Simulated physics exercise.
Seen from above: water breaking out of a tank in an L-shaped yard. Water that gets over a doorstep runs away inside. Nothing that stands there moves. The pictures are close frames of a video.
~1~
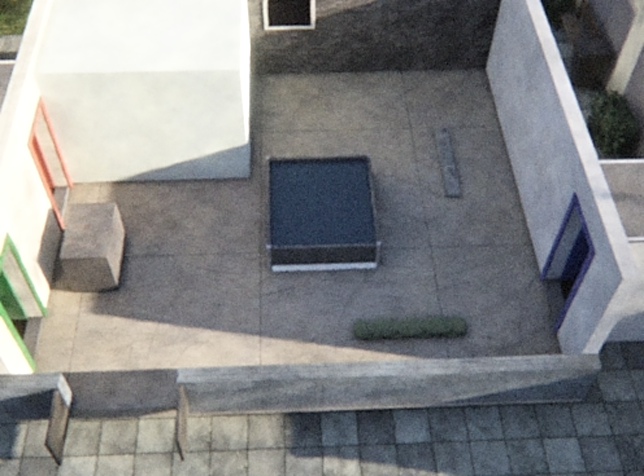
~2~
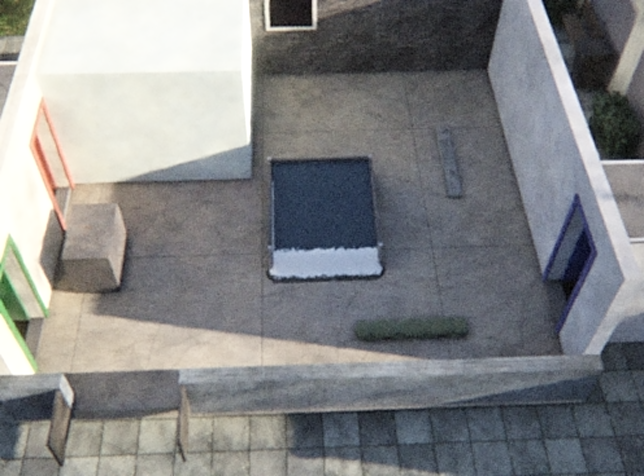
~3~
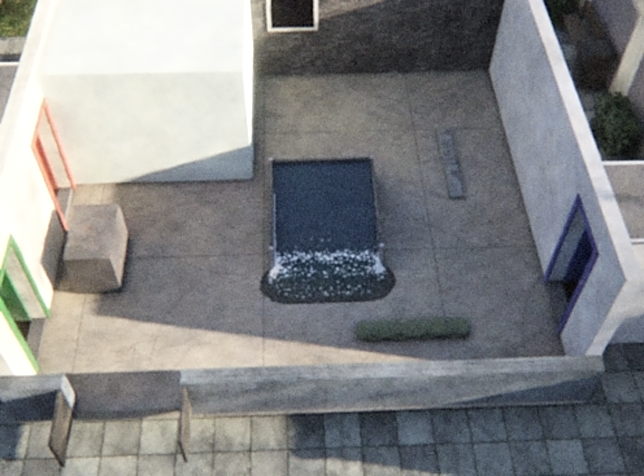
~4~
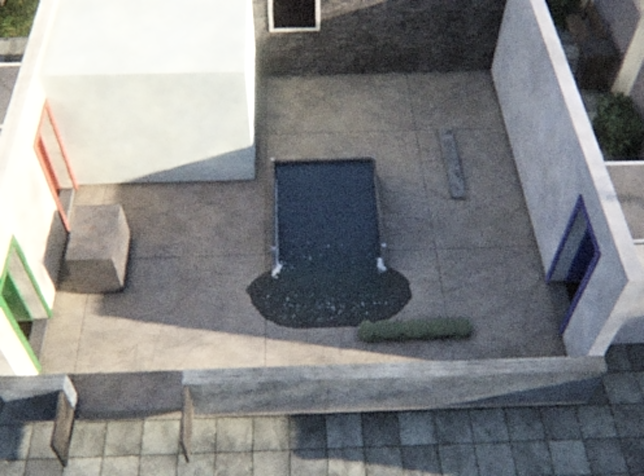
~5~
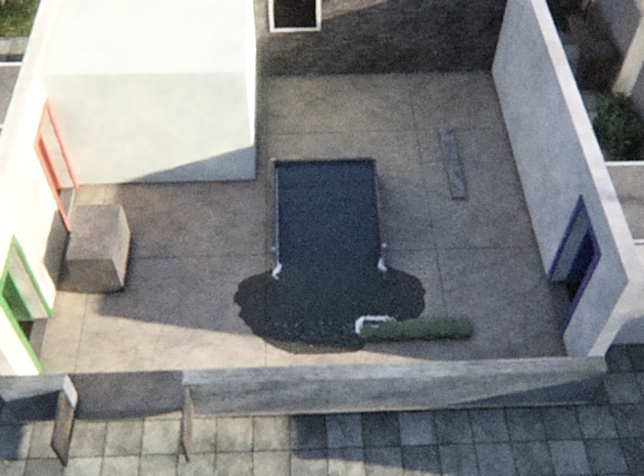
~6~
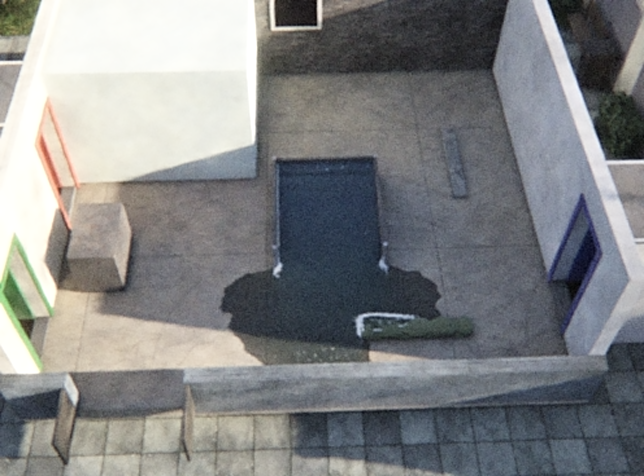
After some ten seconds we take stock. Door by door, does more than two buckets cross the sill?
One by one: The red door holds within the limit; the blue door holds within the limit; the green door floods.
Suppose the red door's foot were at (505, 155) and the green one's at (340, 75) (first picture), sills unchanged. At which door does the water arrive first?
That is the blue door.
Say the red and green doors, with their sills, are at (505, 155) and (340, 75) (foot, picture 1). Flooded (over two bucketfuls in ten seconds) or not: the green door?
One by one: Green door holds.
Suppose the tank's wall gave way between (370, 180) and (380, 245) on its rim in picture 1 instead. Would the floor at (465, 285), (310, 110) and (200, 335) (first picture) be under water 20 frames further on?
In turn: Covered, dry, free of water.
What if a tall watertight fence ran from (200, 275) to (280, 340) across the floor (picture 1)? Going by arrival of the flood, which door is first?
It is the one in blue.
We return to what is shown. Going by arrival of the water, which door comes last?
It is the one in red.
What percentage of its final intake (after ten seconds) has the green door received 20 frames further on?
Some 5 per cent.
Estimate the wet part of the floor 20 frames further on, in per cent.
I make it 40 per cent.
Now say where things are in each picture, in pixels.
The open tank at (321, 203) is whole and still, in the first picture.
Water pours out at (325, 259) and has run to (380, 272), in the second picture.
Water pours out at (326, 261) and has run to (390, 283), in the third picture.
Water pours out at (328, 262) and has run to (398, 304), in the fourth picture.
The front is at (273, 340), out from the gap at (329, 262), in the fifth picture.
The front is at a hidden place, out from the gap at (330, 261), in the sixth picture.
A moment on, water covers 15 % of the floor; the red door not reached, the blue door not reached, the green door not reached.
Next, water covers 25 % of the floor; the red door not reached, the blue door wet at the sill, nothing in, the green door not reached.
Then, water covers 40 % of the floor; the red door not reached, the blue door wet at the sill, nothing in, the green door under two buckets in.
Later, water covers 55 % of the floor; the red door wet at the sill, nothing in, the blue door under two buckets in, the green door far over two buckets in.
In the end, water covers 80 % of the floor; the red door wet at the sill, nothing in, the blue door under two buckets in, the green door far over two buckets in.
